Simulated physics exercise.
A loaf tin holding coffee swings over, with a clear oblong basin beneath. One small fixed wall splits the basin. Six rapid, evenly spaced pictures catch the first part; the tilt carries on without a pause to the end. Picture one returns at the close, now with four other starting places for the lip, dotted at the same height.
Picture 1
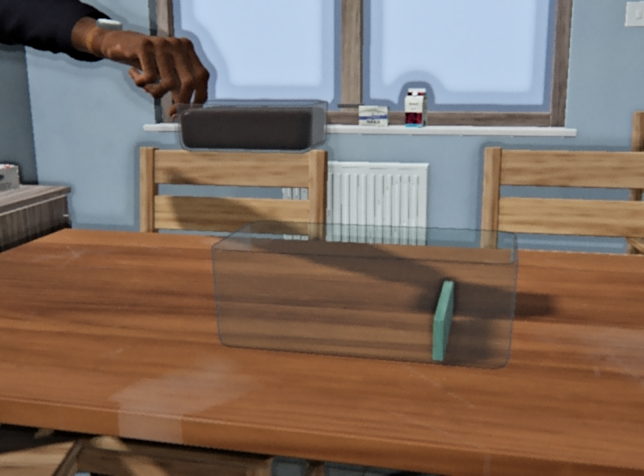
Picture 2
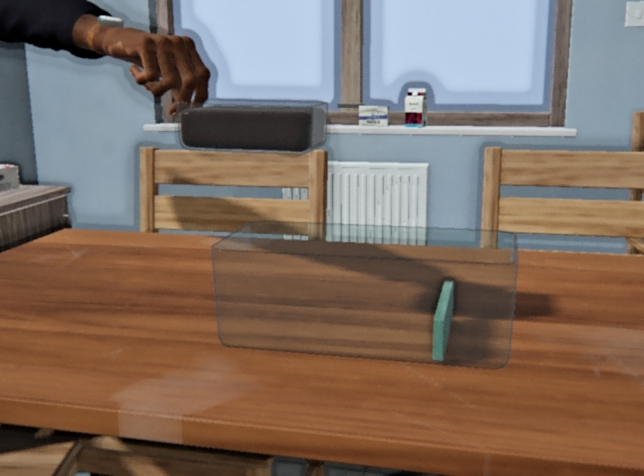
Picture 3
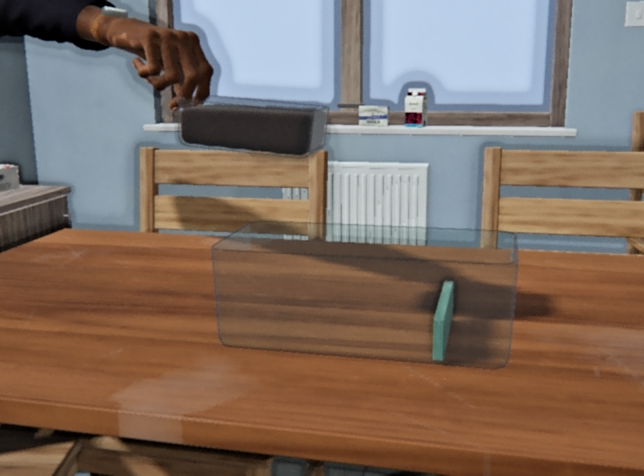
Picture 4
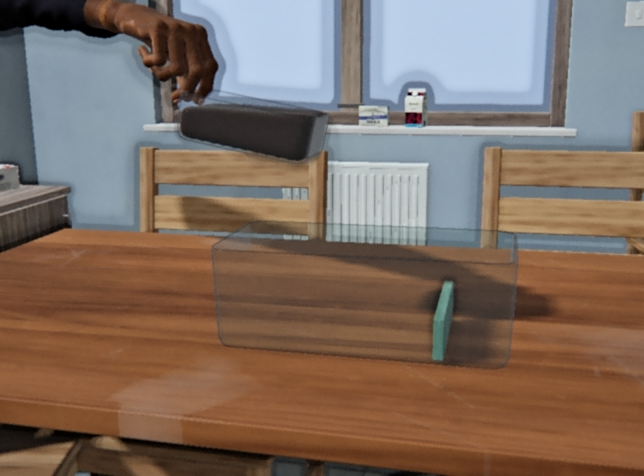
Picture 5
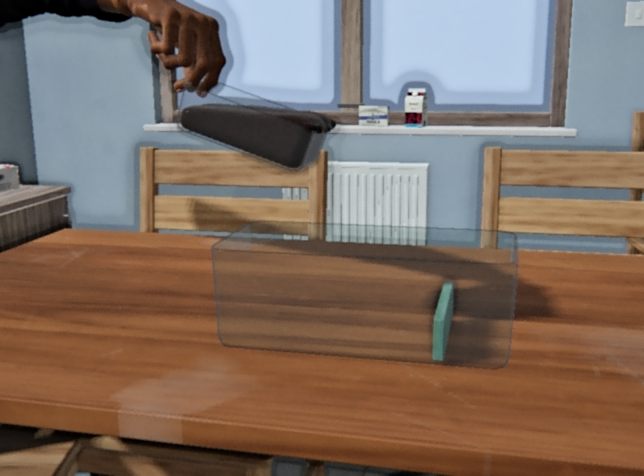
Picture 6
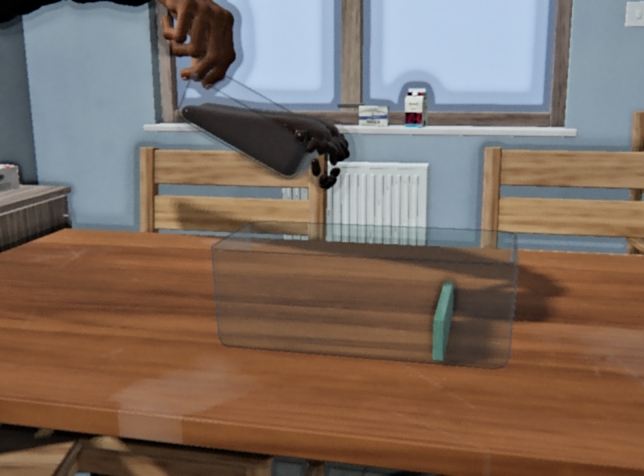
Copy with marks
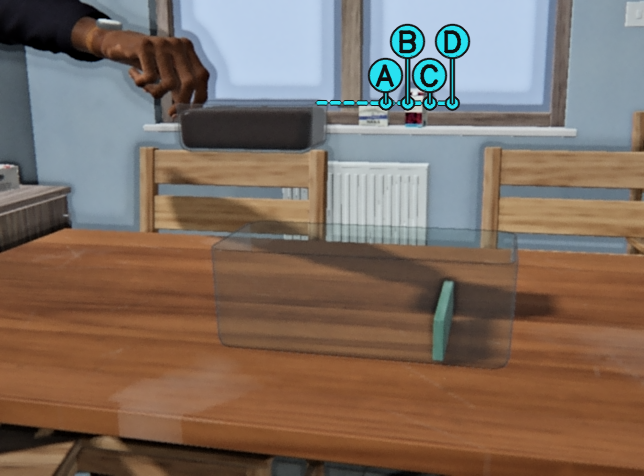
At a wooden table, a hand tilts a clear container rightward and dark coffee slides over its lip.
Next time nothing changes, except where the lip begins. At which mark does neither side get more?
A.
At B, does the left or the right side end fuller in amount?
The right side.
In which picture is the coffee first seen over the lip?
In picture 5.
On the marked copy, A at (385, 103); B at (407, 103); C at (429, 103); D at (452, 103).
For spot A, about 49 % ends left of the wall and 49 % right of it.
For spot B, about 32 % ends left of the wall and 66 % right of it.
For spot C, about 34 % ends left of the wall and 65 % right of it.
For spot D, about 33 % ends left of the wall and 61 % right of it; 6 % is lost outside.
